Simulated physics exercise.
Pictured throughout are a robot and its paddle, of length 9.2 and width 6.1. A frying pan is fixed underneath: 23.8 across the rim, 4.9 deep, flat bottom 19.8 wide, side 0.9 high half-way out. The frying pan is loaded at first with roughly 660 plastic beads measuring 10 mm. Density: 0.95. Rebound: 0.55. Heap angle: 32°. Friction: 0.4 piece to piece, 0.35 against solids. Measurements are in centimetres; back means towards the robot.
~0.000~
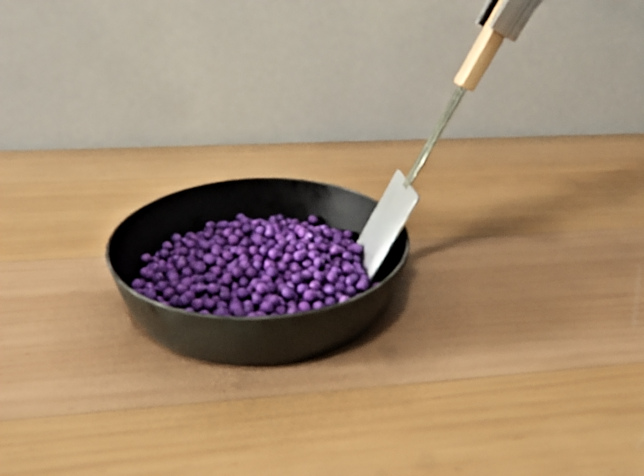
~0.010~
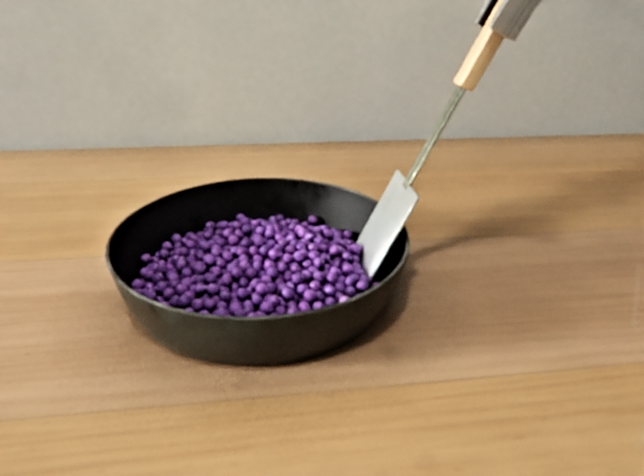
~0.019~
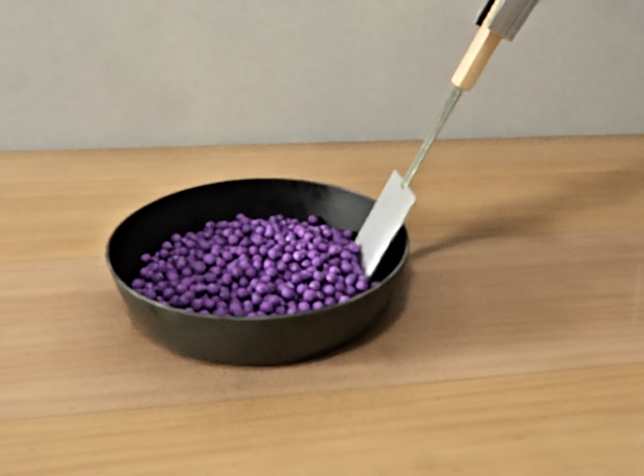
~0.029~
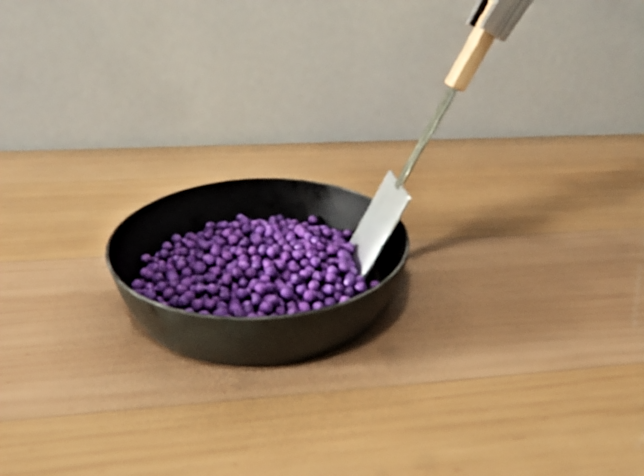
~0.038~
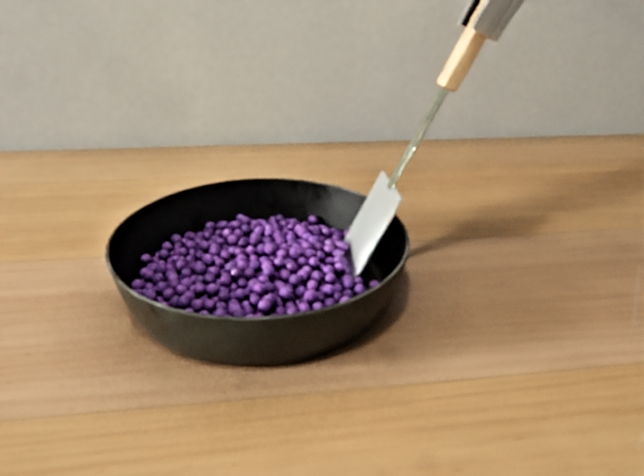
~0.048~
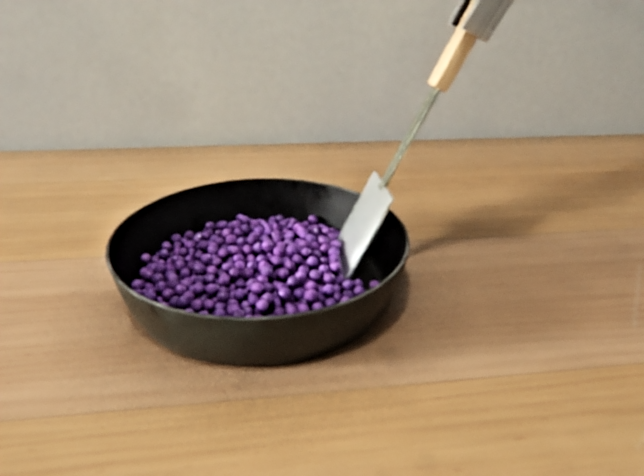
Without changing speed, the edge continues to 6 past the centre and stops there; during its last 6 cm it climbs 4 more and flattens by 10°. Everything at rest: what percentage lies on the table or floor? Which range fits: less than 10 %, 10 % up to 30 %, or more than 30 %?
The range that fits is less than 10 %.
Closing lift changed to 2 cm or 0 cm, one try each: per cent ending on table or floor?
First try around 0 percent, second try around 0 percent.
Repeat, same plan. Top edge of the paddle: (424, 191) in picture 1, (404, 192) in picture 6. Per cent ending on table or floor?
My guess would be close to 0 per cent.
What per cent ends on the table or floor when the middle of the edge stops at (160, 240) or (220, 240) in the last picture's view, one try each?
Close to 5 and close to 0 per cent, respectively.
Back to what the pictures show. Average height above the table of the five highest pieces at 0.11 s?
Around 4 cm above the table.
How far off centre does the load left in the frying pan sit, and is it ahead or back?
Roughly 3.0 cm ahead of the centre.
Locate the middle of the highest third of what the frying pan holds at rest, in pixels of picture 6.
I'd put it close to (178, 264).
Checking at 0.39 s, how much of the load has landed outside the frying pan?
0 per cent.
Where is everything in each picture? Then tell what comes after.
The first picture shows paddle top edge at (408, 183), sloping 65°; upper third of the load around (266, 263), from x 140 to 375, top at y 220; 664 in the frying pan.
The second picture shows paddle top edge at (408, 183), sloping 65°; upper third of the load around (265, 263), from x 135 to 375, top at y 220.
The third picture shows paddle top edge at (405, 183), sloping 65°; upper third of the load around (266, 262), from x 135 to 375, top at y 220.
The fourth picture shows paddle top edge at (400, 183), sloping 65°; upper third of the load around (269, 262), from x 135 to 375, top at y 220.
The fifth picture shows paddle top edge at (392, 184), sloping 65°; upper third of the load around (269, 262), from x 135 to 375, top at y 220.
The sixth picture shows paddle top edge at (384, 184), sloping 65°; upper third of the load around (268, 261), from x 135 to 375, top at y 220; 664 in the frying pan.
By 0.11 s, sloping 65°, highest piece 4 above the table; 664 in the frying pan.
By 0.16 s, sloping 61°, highest piece 5 above the table; 664 in the frying pan.
By 0.39 s, sloping 55°, highest piece 5 above the table; 657 in the frying pan, 6 on the table or floor, 1 on the blade or in flight.
By 1.44 s, sloping 55°, highest piece 5 above the table; 657 in the frying pan, 7 on the table or floor.
Final count, 657 in the frying pan, 7 on the table or floor. That is 1 % on the table or floor.
